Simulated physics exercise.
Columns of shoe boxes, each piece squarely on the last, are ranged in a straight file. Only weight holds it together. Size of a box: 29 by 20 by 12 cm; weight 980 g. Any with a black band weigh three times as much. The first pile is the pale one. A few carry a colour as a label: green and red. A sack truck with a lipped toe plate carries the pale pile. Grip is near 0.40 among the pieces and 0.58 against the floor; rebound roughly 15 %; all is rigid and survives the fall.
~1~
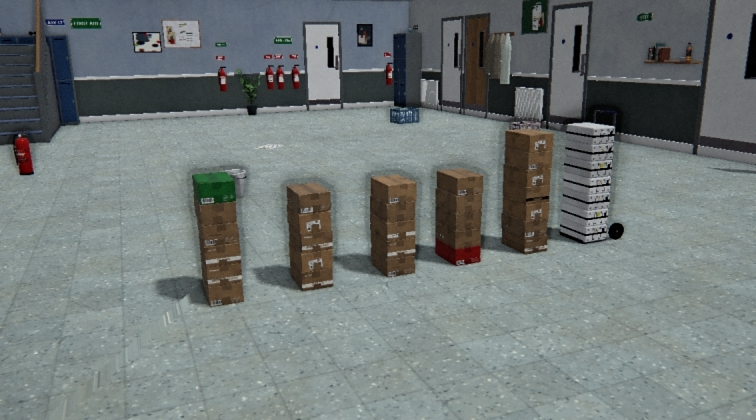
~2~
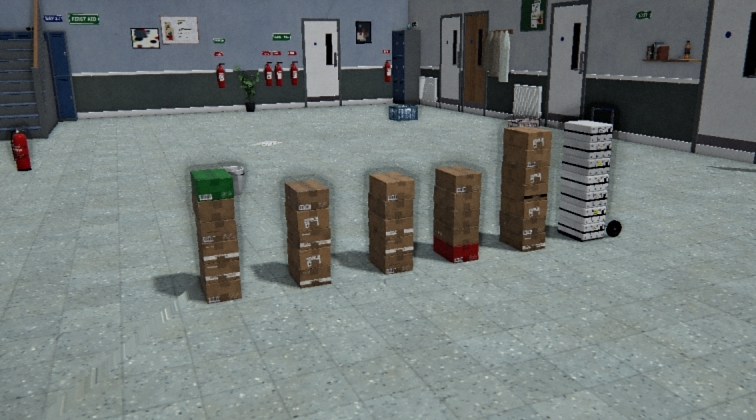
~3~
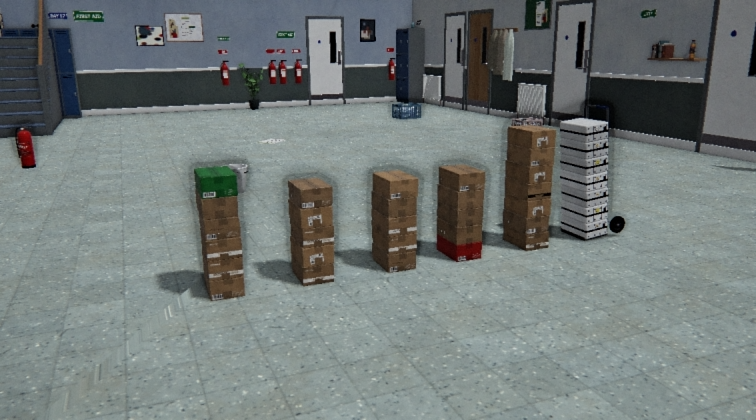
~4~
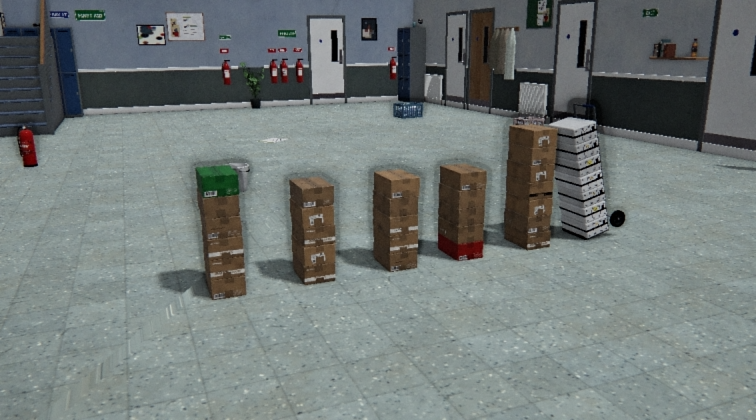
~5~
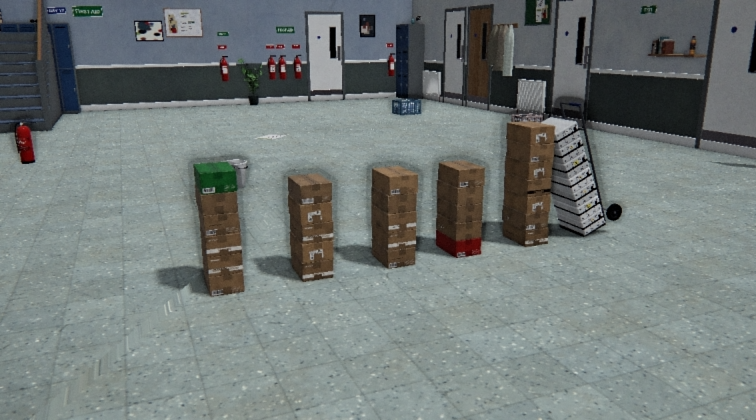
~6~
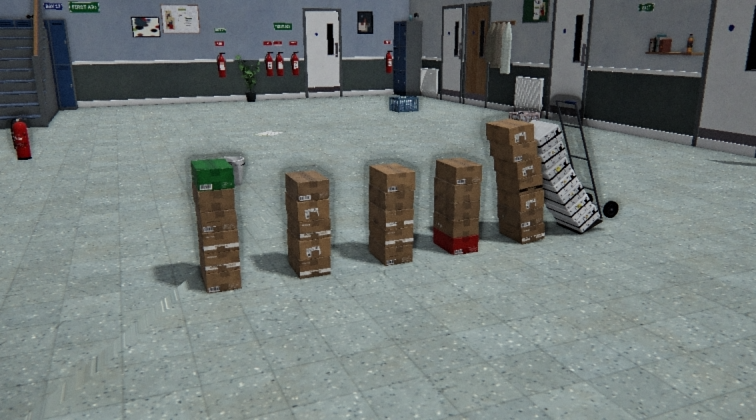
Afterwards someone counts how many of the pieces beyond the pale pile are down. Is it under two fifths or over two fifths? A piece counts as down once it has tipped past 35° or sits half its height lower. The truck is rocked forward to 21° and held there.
Upwards of two fifths of them.
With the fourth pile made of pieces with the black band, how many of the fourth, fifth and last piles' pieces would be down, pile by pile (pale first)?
Then fourth 4, fifth 4, last 6.
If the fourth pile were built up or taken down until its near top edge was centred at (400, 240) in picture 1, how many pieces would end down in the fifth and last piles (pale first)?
Then fifth 0, last 0.
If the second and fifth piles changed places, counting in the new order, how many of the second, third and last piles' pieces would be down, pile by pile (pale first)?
Then second 4, third 5, last 0.
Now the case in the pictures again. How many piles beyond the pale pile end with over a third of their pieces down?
5 in all.
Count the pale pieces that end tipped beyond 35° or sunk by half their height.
7 pale pieces.
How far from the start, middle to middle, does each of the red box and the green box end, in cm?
Red 5, green 115.
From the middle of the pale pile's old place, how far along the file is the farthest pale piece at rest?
Roughly 100 cm along.
Then, 0.26 s after the last picture, 7 of the pale pile down; 2 of the 28 other boxes down.
Then, 0.72 s after the last picture, 7 of the pale pile down; 10 of the 28 other boxes down; red box leaning 28°.
Then, 2.36 s after the last picture, 7 of the pale pile down; 21 of the 28 other boxes down; green box leaning 31°, 7 cm lower; red box leaning 27°.
At rest, 7 of the pale pile down; 24 of the 28 other boxes down; green box upside down; red box leaning 27°. That is 86 per cent. As the last picture would show them, middles, green box near (28, 300), red box near (448, 235).
